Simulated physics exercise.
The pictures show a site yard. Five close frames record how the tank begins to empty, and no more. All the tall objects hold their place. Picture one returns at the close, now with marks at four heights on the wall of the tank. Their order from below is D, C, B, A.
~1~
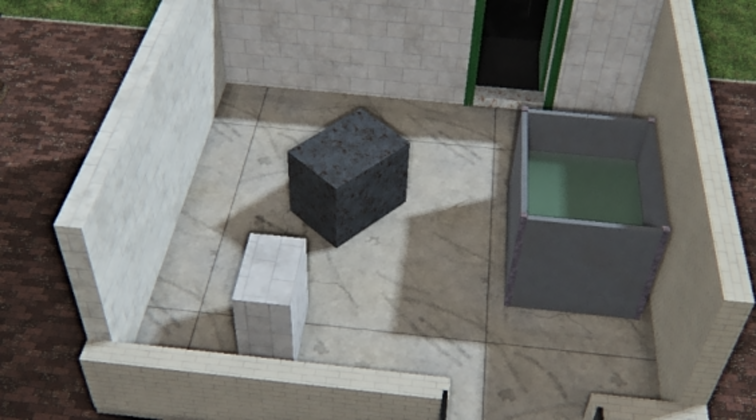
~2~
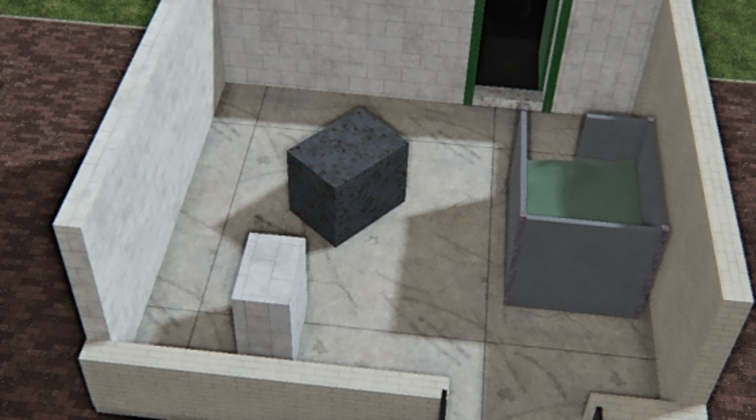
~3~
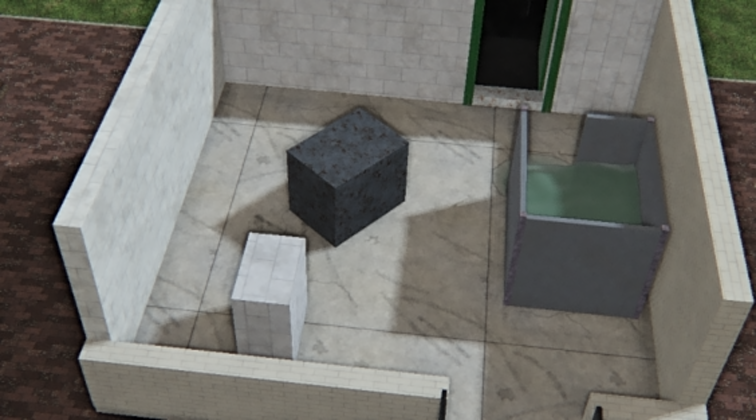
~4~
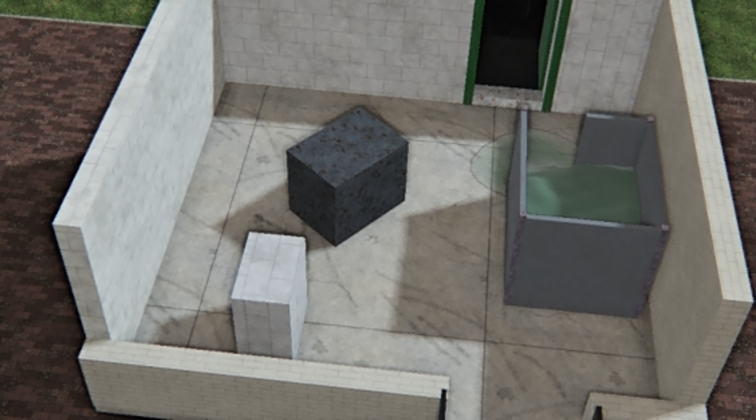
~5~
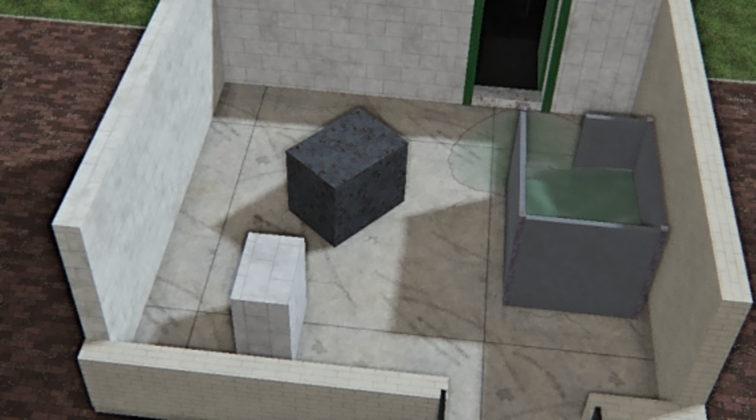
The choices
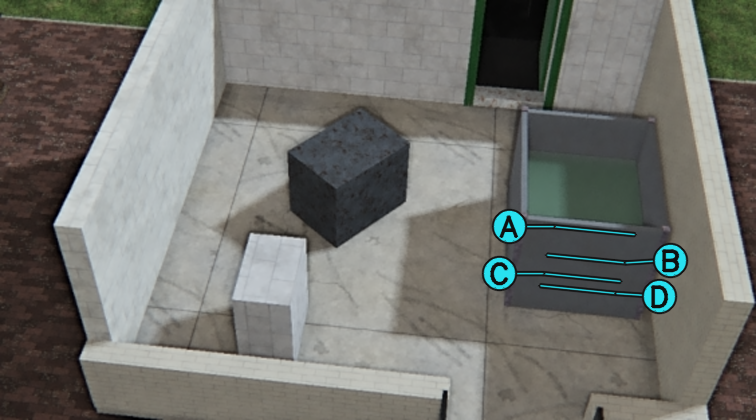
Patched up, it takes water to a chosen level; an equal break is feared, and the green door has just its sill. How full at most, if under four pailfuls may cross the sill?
D will do.
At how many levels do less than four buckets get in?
One of them.
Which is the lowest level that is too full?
C it is.
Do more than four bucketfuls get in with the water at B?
Yes, it does.
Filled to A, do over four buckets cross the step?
Yes, it does.
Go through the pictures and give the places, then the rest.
Water in the tank at rest, its middle at (582, 203); foot of the green doorway at (507, 108); open gate at (521, 382).
Water covers 1 % of the ground, its front hidden from here.
Water covers 3 % of the ground, its front hidden from here.
Water covers 6 % of the ground and shows as far out as (493, 154).
Water covers 11 % of the ground and shows as far out as (474, 134).
On the marked copy, A at (594, 230); B at (586, 259); C at (581, 277); D at (578, 289); from the bottom up D, C, B, A.
Choosing A, dozens of bucketfuls pour in.
Choosing B, dozens of bucketfuls pour in.
Choosing C, about 10 bucketfuls get in.
Choosing D, a bucket or two gets in.
